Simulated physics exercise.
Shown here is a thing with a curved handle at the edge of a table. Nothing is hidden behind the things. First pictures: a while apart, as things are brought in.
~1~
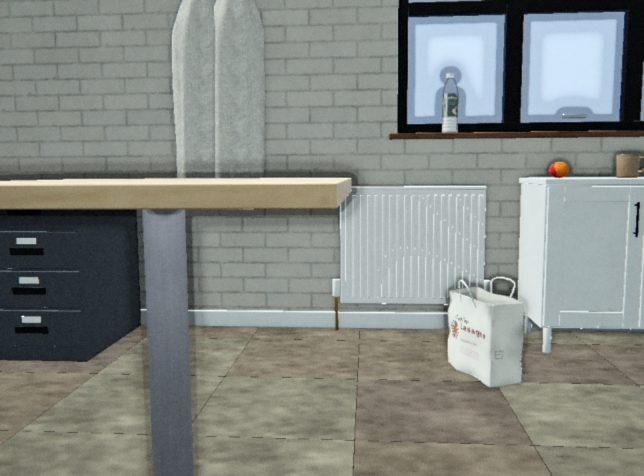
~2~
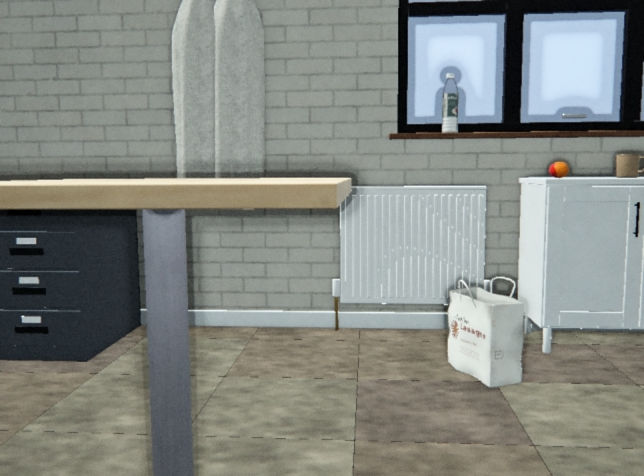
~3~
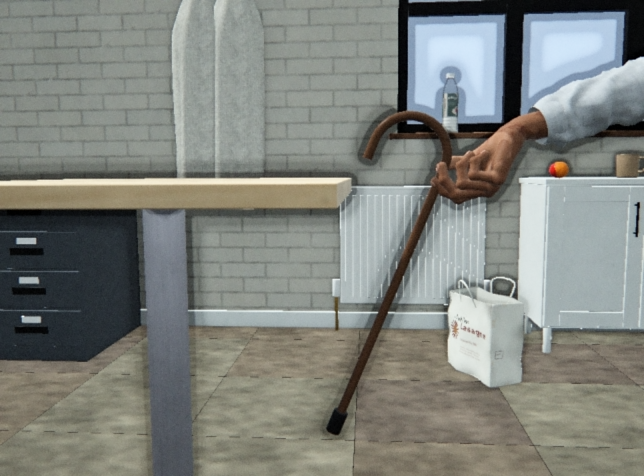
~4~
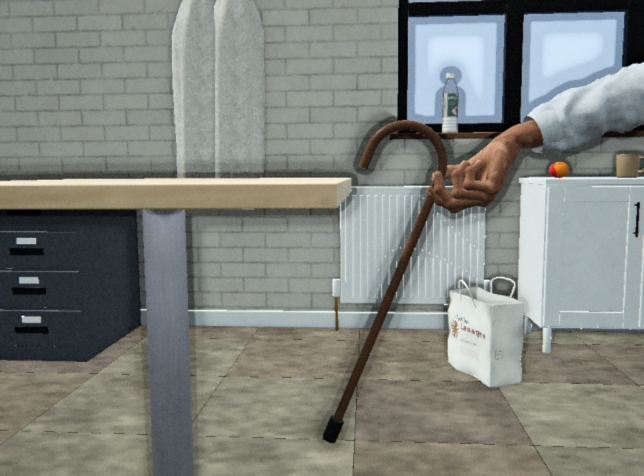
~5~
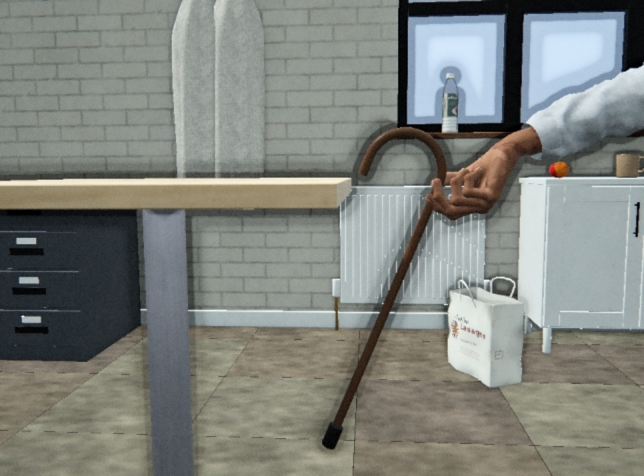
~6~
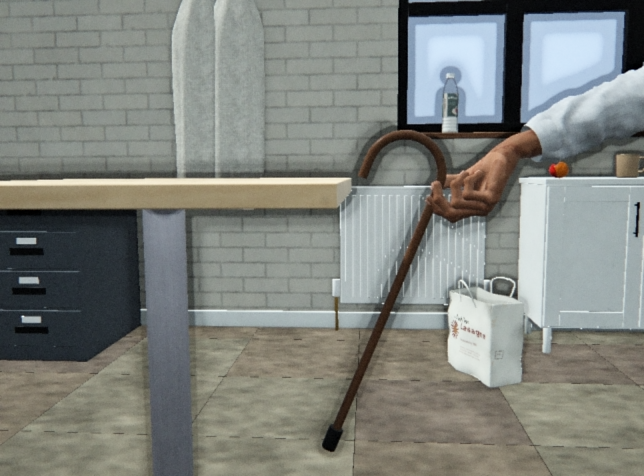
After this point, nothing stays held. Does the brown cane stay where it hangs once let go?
No, it falls.
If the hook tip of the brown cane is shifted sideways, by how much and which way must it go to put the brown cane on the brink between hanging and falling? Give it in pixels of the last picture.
Shift needed: About 16 pixels, direction left.
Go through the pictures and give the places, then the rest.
Table (163, 189), in the first picture.
Table (163, 189), in the second picture.
Still on the way; brown cane (362, 271); table (163, 189), in the third picture.
Still on the way; brown cane (358, 280); table (163, 189), in the fourth picture.
Still on the way; brown cane (357, 287); table (163, 189), in the fifth picture.
In place, still held; brown cane (357, 290); table (163, 189), in the sixth picture.
Then, 0.40 s past the last view, brown cane in the air near (392, 455).
Finally, the brown cane drops past the edge.
